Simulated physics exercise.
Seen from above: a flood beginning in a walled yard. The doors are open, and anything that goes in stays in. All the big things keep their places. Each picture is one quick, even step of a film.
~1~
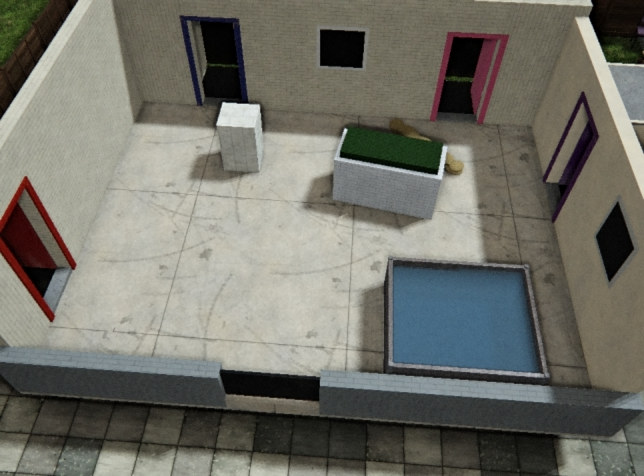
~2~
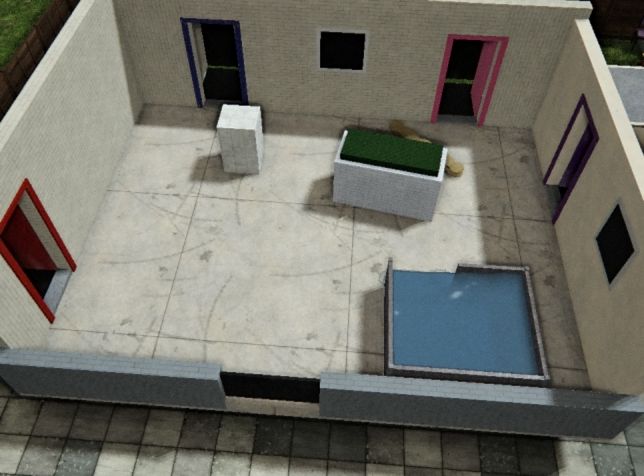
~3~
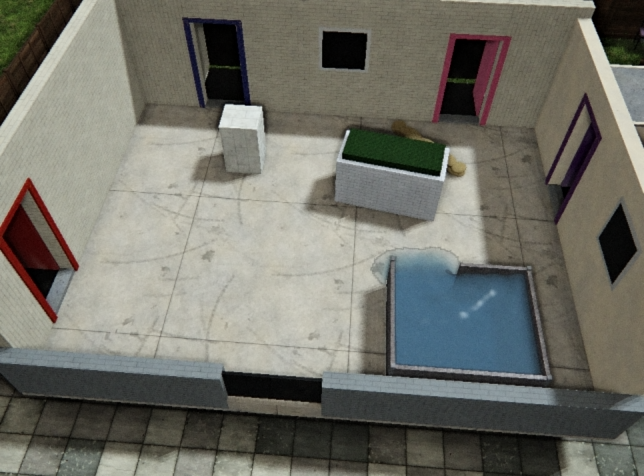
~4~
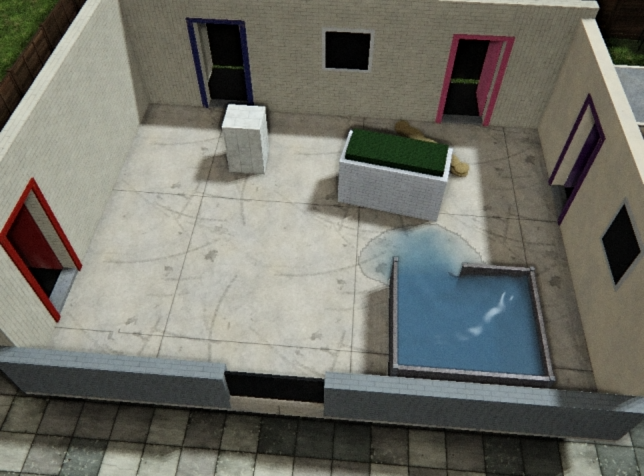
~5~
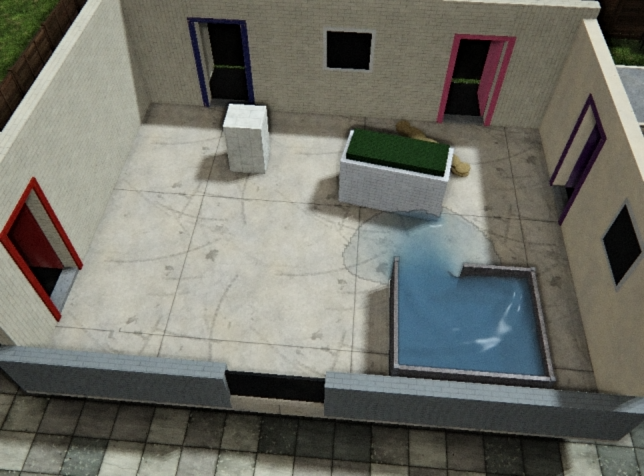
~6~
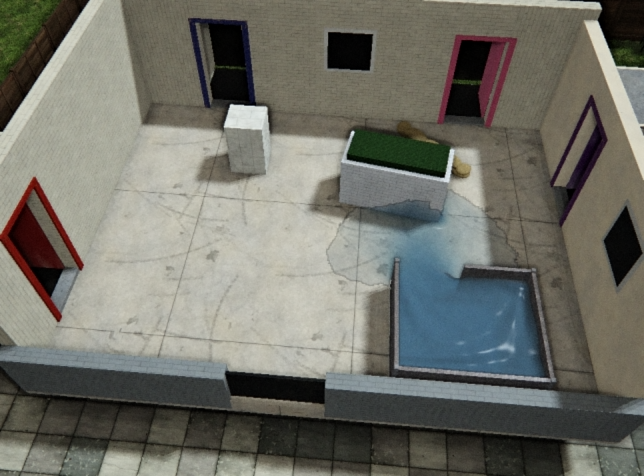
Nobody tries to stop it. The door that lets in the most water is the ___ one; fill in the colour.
Purple.
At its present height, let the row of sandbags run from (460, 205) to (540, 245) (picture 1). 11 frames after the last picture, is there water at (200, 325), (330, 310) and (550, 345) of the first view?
Taking each in turn: Bone-dry; bone-dry; bone-dry.
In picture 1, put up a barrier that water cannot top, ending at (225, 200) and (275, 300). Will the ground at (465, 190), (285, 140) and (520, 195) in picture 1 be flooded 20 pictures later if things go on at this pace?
Well, in order I'd call them reached, reached and reached.
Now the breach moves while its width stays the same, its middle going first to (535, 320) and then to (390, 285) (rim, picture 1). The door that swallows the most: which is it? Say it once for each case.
Case one gives the one in pink and case two gives the red-painted one.
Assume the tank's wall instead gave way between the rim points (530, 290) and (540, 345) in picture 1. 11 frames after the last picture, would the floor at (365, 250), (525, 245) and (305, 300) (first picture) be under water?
Untouched, soaked, untouched.
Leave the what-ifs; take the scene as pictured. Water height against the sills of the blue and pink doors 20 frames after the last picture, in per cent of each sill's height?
I'd put the first at close to 0 per cent and the second at close to 150 per cent.
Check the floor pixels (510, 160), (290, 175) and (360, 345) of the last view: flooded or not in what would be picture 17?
The first spot is swamped, the second swamped and the third spared.
A moment on, water covers 15 % of the floor; blue door not reached, purple door not reached, red door not reached, pink door not reached.
Next, water covers 30 % of the floor; blue door not reached, purple door a trickle in, red door not reached, pink door not reached.
Then, water covers 55 % of the floor; blue door not reached, purple door a lot in, red door not reached, pink door wet at the sill, nothing in.
Later, water covers 80 % of the floor; blue door wet at the sill, nothing in, purple door a lot in, red door wet at the sill, nothing in, pink door a trickle in.
In the end, water covers 95 % of the floor; blue door wet at the sill, nothing in, purple door a lot in, red door wet at the sill, nothing in, pink door some in; the purple door has let in the most.
